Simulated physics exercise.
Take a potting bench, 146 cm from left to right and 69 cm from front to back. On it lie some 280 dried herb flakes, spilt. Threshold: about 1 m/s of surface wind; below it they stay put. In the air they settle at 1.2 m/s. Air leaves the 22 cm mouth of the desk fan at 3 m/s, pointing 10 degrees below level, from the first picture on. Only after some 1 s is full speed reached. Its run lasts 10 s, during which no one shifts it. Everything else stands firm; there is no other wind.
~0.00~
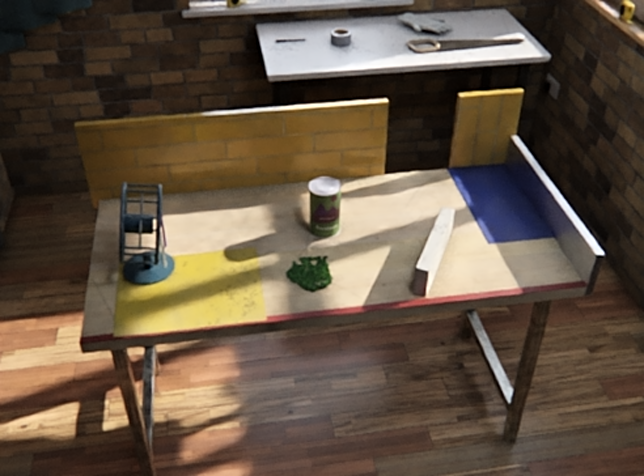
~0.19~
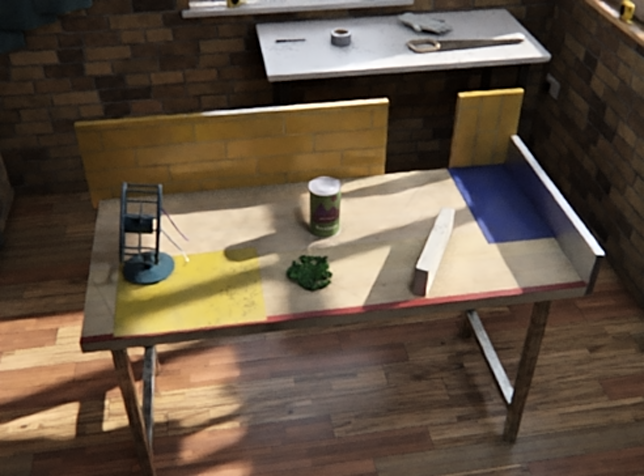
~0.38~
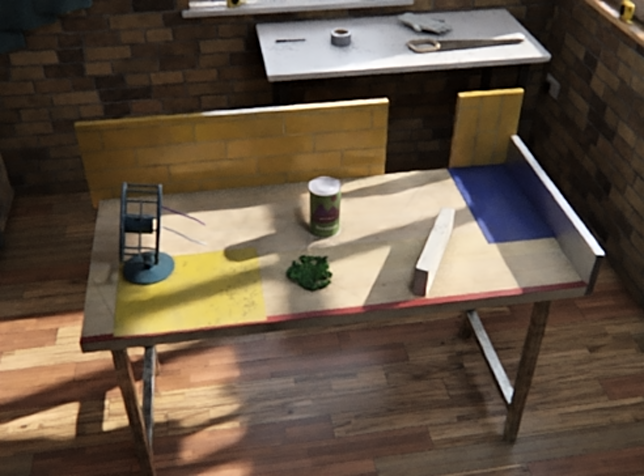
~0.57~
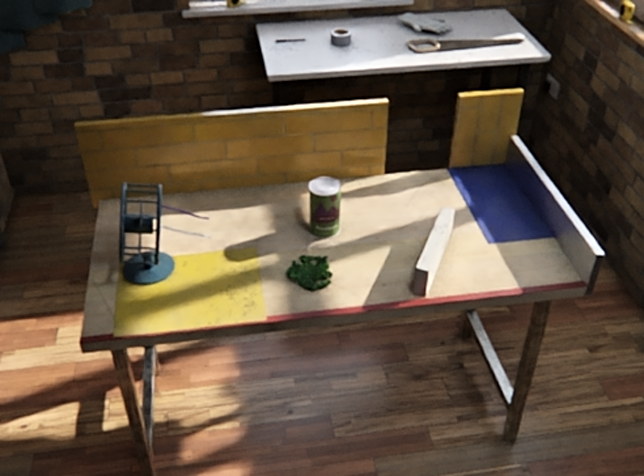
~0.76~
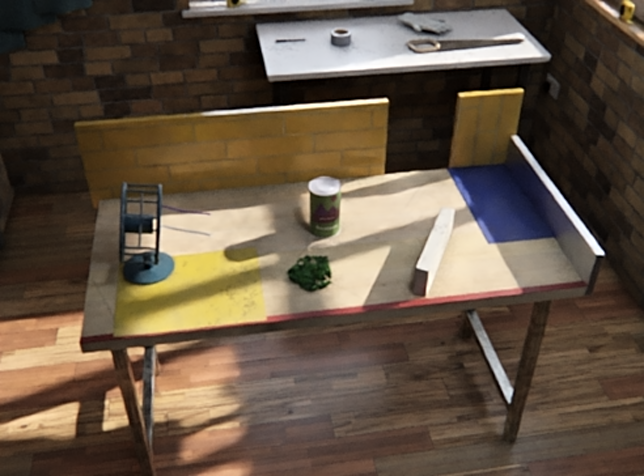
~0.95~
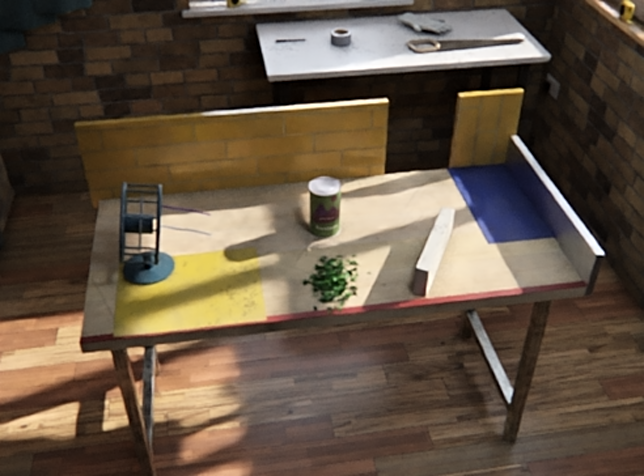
A small pile of green flakes on a wooden bench sat still beside a tin while a desk fan ran at the left, then loosened and scattered a short way to the right.
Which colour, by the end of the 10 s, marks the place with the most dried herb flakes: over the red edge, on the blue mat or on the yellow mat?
Red is the colour.
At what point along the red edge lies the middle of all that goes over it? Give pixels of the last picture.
Near (382, 310).
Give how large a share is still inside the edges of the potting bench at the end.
I'd say close to 10 percent.
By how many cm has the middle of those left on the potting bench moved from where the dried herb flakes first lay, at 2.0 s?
Around 35 cm from the start.
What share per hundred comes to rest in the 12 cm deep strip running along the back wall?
Estimate: Around 5 percent.
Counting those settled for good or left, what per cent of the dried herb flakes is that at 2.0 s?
Estimated share: Close to 80 per cent.
After 2.0 s the count stands so, 84 % are over the red edge, 2 % on the blue mat and 0 % on the yellow mat; the middle of those still in play is near (421, 279).
After 3.2 s the count stands so, 86 % are over the red edge, 3 % on the blue mat and 0 % on the yellow mat.
After 5.5 s the count stands so, 89 % are over the red edge, 5 % on the blue mat and 0 % on the yellow mat.
After 10.0 s, at the end, 91 % are over the red edge, 5 % on the blue mat and 0 % on the yellow mat.
